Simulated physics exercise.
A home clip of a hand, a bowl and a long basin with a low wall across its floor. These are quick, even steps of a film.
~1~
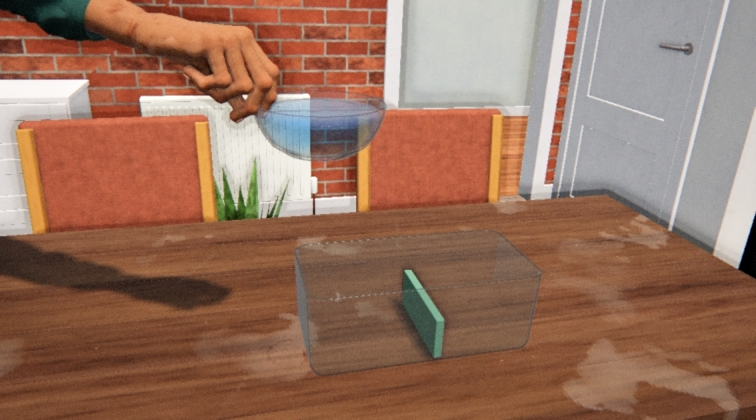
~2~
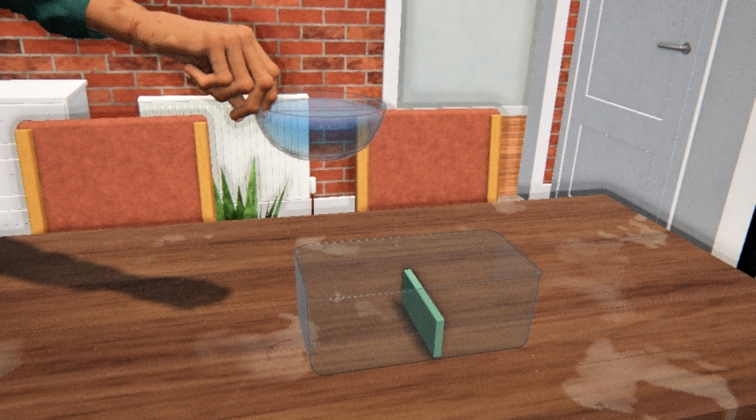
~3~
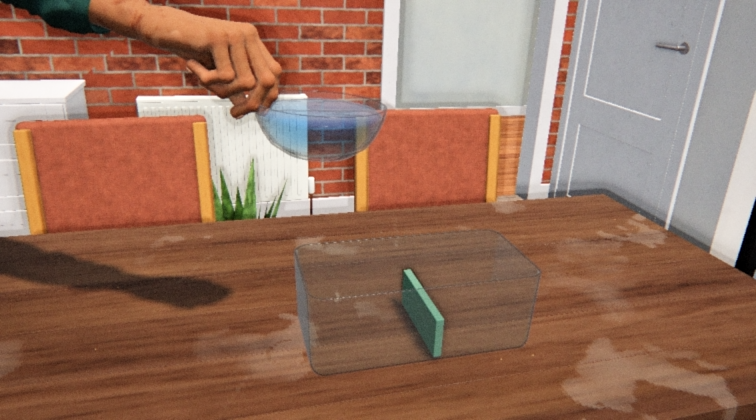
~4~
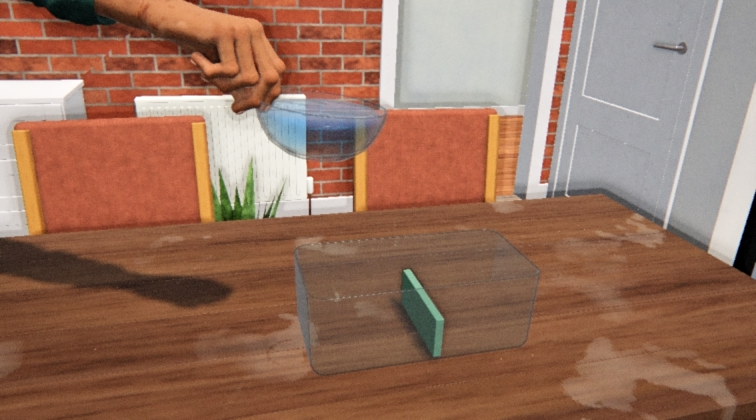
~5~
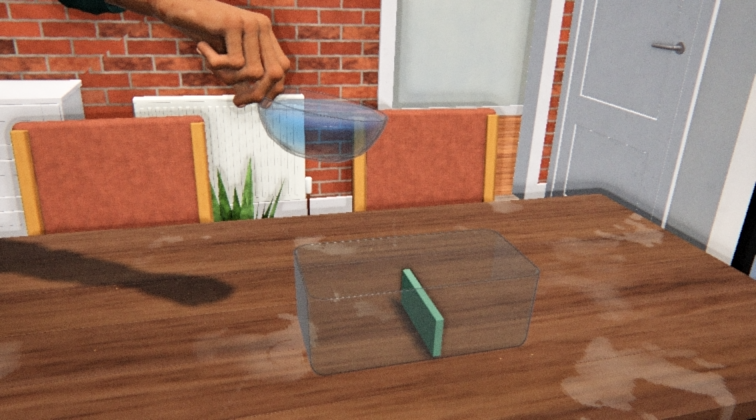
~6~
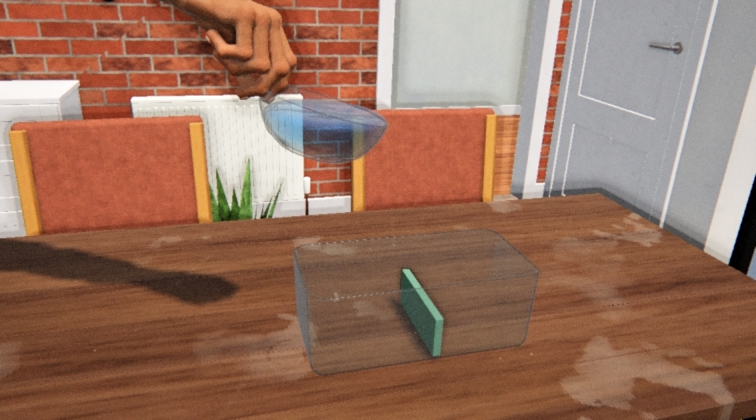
A hand holds a clear glass bowl of bluish liquid, nearly level at first, above a transparent basin with a low green wall, on a wooden table. The hand then lifts slightly and turns the bowl, its right rim dipping gradually lower while the basin stays still.
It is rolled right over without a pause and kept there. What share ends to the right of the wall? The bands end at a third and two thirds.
The share right of the wall is from a third to two thirds.
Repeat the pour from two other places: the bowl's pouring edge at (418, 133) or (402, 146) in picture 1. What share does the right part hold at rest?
In turn 80 and 60 in a hundred.
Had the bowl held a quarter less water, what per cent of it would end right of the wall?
Some 30 per cent.
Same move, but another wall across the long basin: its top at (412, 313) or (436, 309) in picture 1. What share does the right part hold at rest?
Near 60 % and 25 %.
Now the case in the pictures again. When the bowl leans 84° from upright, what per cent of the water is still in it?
It comes to 15 per cent or so.
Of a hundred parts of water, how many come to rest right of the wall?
About 50 per cent.
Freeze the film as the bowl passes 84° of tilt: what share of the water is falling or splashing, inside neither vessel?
Some 55 per cent.
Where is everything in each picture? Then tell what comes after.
In the first frame, it leans 0°; its right rim is at (383, 103); the water meets the walls at (256, 111) and (379, 108); the long basin's rim runs from (301, 272) to (519, 252); the wall's top is at (423, 294).
In the second frame, it leans 1°; its right rim is at (383, 104); the water meets the walls at (256, 110) and (379, 109).
In the third frame, it leans 3°; its right rim is at (383, 106); the water meets the walls at (257, 110) and (379, 110).
In the fourth frame, it leans 6°; its right rim is at (384, 110); the water meets the walls at (258, 109) and (380, 111).
In the fifth frame, it leans 11°; its right rim is at (384, 115); the water meets the walls at (260, 108) and (381, 113).
In the sixth frame, it leans 17°; its right rim is at (384, 122); the water meets the walls at (263, 109) and (380, 116); 2 per cent is over the edge.
A moment on, the tilt is 84° and 14 per cent is still to pour, 8 is left of the wall and 24 right of it.
Next, the tilt is 119° and 0 per cent is still to pour, 50 is left of the wall and 48 right of it.
Then the tilt is 121° and 0 per cent is still to pour, 50 is left of the wall and 48 right of it.
Later the tilt is 121° and 0 per cent is still to pour, 50 is left of the wall and 48 right of it.
Finally, 50 per cent lies left of the wall, 48 right of it and 2 outside.
